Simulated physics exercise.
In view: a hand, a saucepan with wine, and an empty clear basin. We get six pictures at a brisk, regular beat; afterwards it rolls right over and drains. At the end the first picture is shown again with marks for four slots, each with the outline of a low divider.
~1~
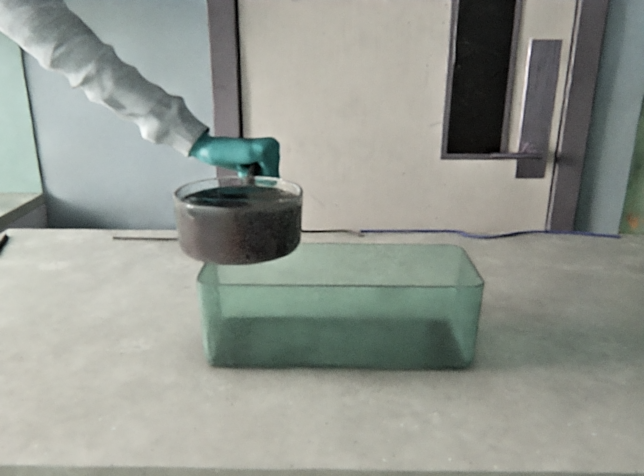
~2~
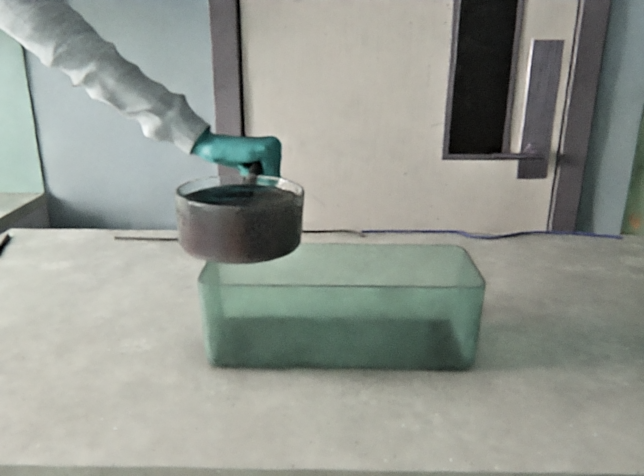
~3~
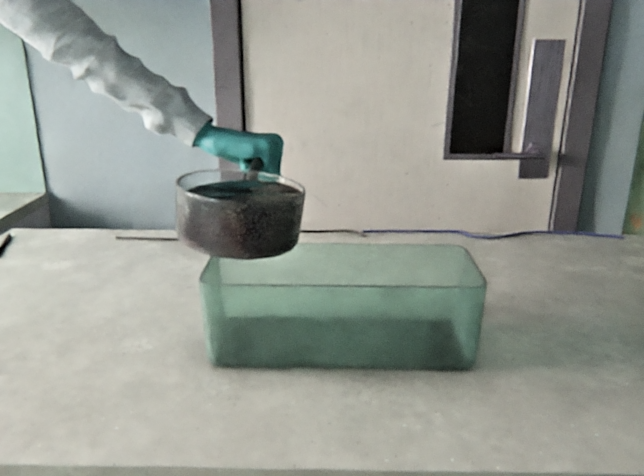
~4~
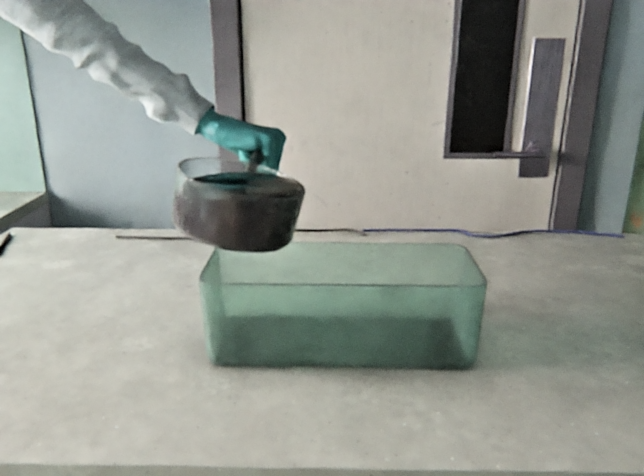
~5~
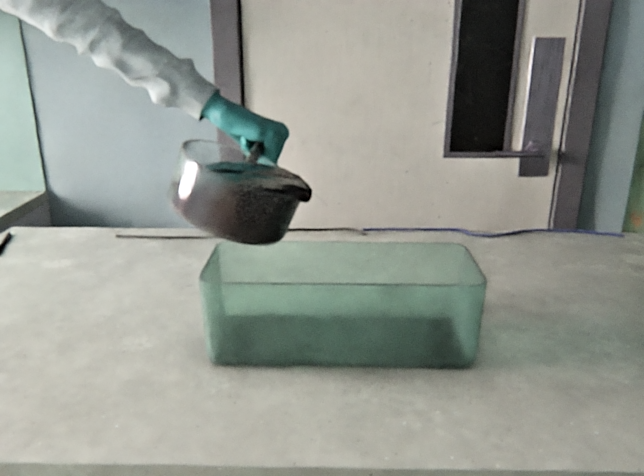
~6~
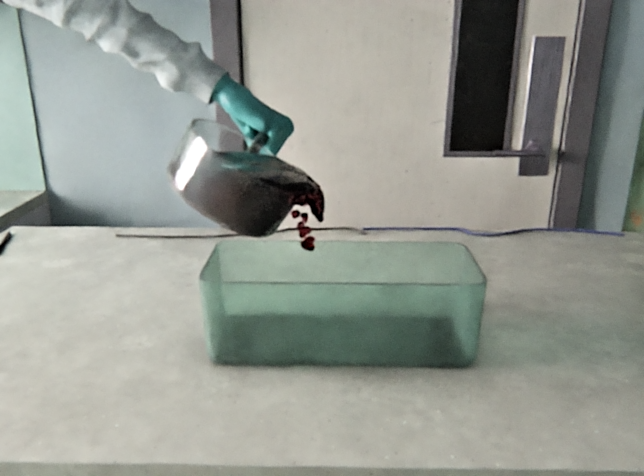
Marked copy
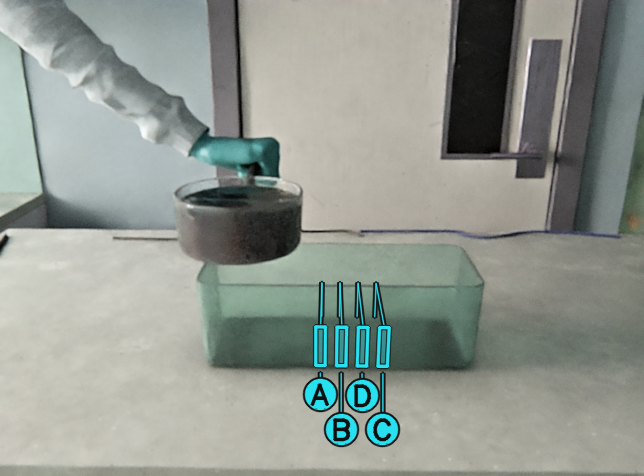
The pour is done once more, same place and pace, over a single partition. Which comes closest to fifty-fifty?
Slot C does it best.
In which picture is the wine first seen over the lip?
In picture 5.
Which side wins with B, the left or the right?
More ends on the right.
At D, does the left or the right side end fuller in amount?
The right one.
On the marked copy, A at (320, 372); B at (341, 373); C at (382, 373); D at (362, 373).
With A, about 3 % ends left of the wall and 96 % right of it.
With B, about 6 % ends left of the wall and 93 % right of it.
With C, about 48 % ends left of the wall and 51 % right of it.
With D, about 16 % ends left of the wall and 83 % right of it.
